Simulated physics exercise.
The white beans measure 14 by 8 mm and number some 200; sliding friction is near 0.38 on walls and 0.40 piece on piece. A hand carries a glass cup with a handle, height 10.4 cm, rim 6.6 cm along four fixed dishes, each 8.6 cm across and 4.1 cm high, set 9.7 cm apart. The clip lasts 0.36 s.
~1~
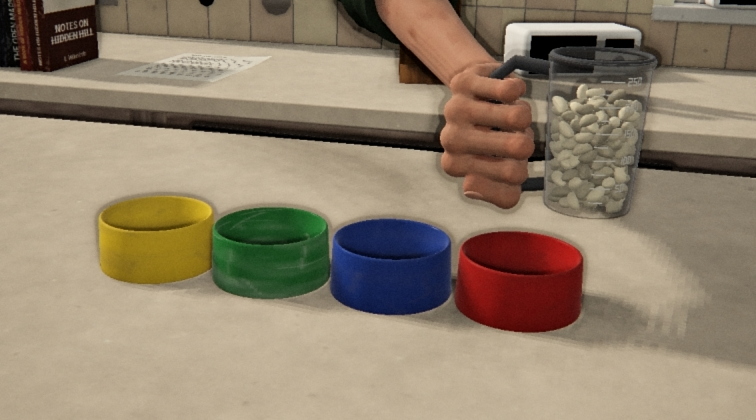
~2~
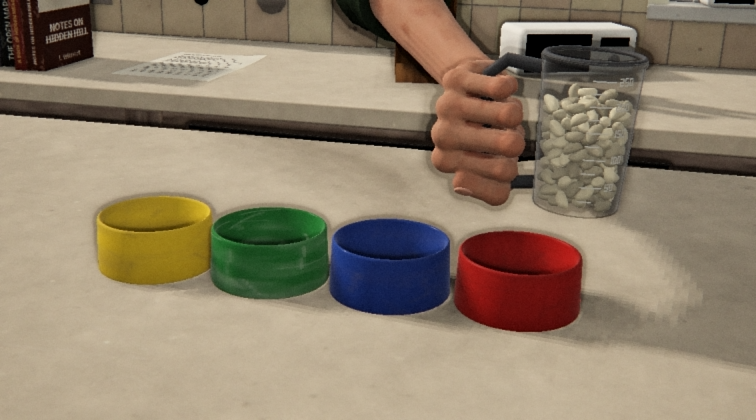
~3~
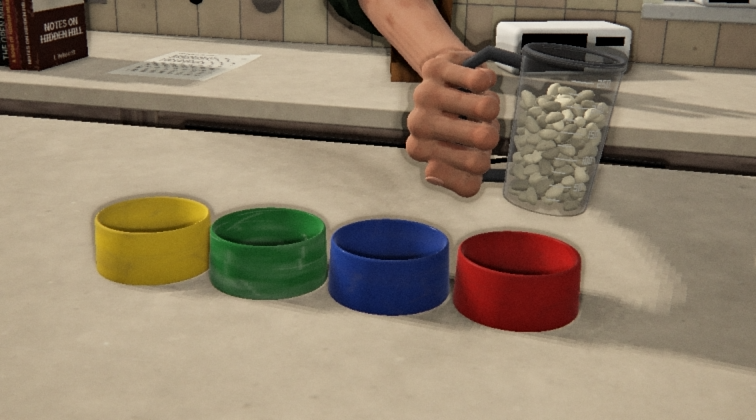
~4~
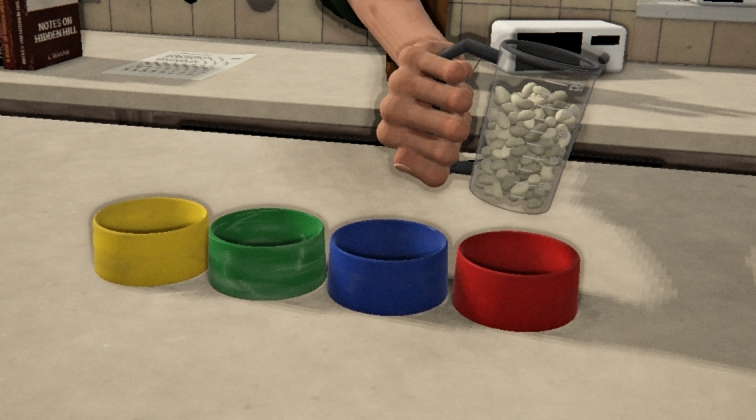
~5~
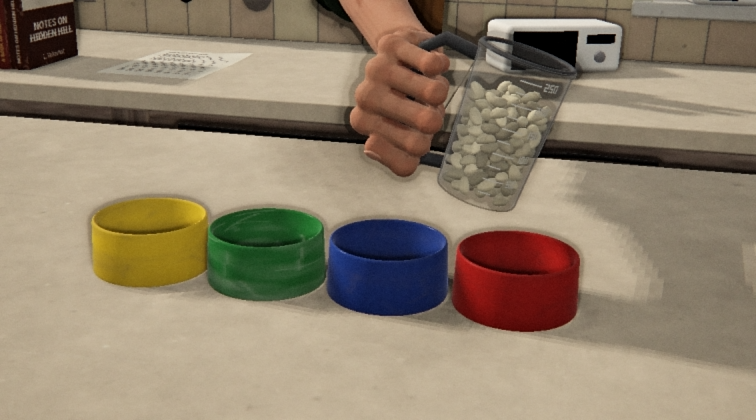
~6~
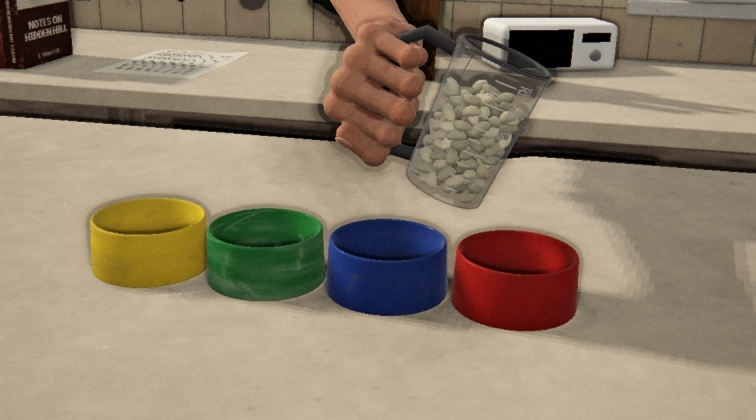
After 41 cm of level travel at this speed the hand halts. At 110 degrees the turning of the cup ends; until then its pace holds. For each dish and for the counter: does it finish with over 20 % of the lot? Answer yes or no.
Red dish: No; blue dish: No; green dish: No; yellow dish: Yes; on the counter: No.
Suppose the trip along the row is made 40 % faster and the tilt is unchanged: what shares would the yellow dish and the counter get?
Then: Yellow 100, counter 0.
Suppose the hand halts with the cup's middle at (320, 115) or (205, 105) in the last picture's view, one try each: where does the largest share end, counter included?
Most goes to: Blue, then green.
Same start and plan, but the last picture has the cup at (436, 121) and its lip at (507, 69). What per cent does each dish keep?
Red 0, blue 0, green 0, yellow 100.
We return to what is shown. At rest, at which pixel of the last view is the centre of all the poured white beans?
Near (144, 235).
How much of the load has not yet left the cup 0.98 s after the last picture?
Roughly 100 per cent.
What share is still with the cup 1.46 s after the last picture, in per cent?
Some 75 per cent of the load.
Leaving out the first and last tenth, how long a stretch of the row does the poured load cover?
Roughly 5 cm.
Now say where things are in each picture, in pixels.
Cup at (594, 132), tilt 0 degrees, lip at (654, 59), moved 0.0 cm; middle of the pieces at (600, 148); red dish at (521, 253); blue dish at (392, 239); green dish at (271, 226); yellow dish at (157, 214), in the first picture.
Cup at (585, 132), tilt 2 degrees, lip at (645, 60), moved 0.6 cm; middle of the pieces at (590, 147), in the second picture.
Cup at (559, 130), tilt 6 degrees, lip at (624, 63), moved 2.2 cm; middle of the pieces at (563, 146), in the third picture.
Cup at (529, 128), tilt 11 degrees, lip at (598, 68), moved 4.2 cm; middle of the pieces at (533, 144), in the fourth picture.
Cup at (501, 126), tilt 16 degrees, lip at (574, 72), moved 6.1 cm; middle of the pieces at (503, 142), in the fifth picture.
Cup at (474, 124), tilt 21 degrees, lip at (549, 76), moved 8.0 cm; middle of the pieces at (474, 140); red dish at (517, 252); blue dish at (388, 240); green dish at (265, 228); yellow dish at (149, 217), in the sixth picture.
Then, 0.59 s after the last picture, tilt 63 degrees; cup holds 100 %.
Then, 0.98 s after the last picture, tilt 91 degrees; cup holds 100 %.
Then, 1.46 s after the last picture, tilt 110 degrees; cup holds 75 %, yellow 20 %.
In the end, red 0 %, blue 0 %, green 0 %, yellow 100 %, counter 0 %.
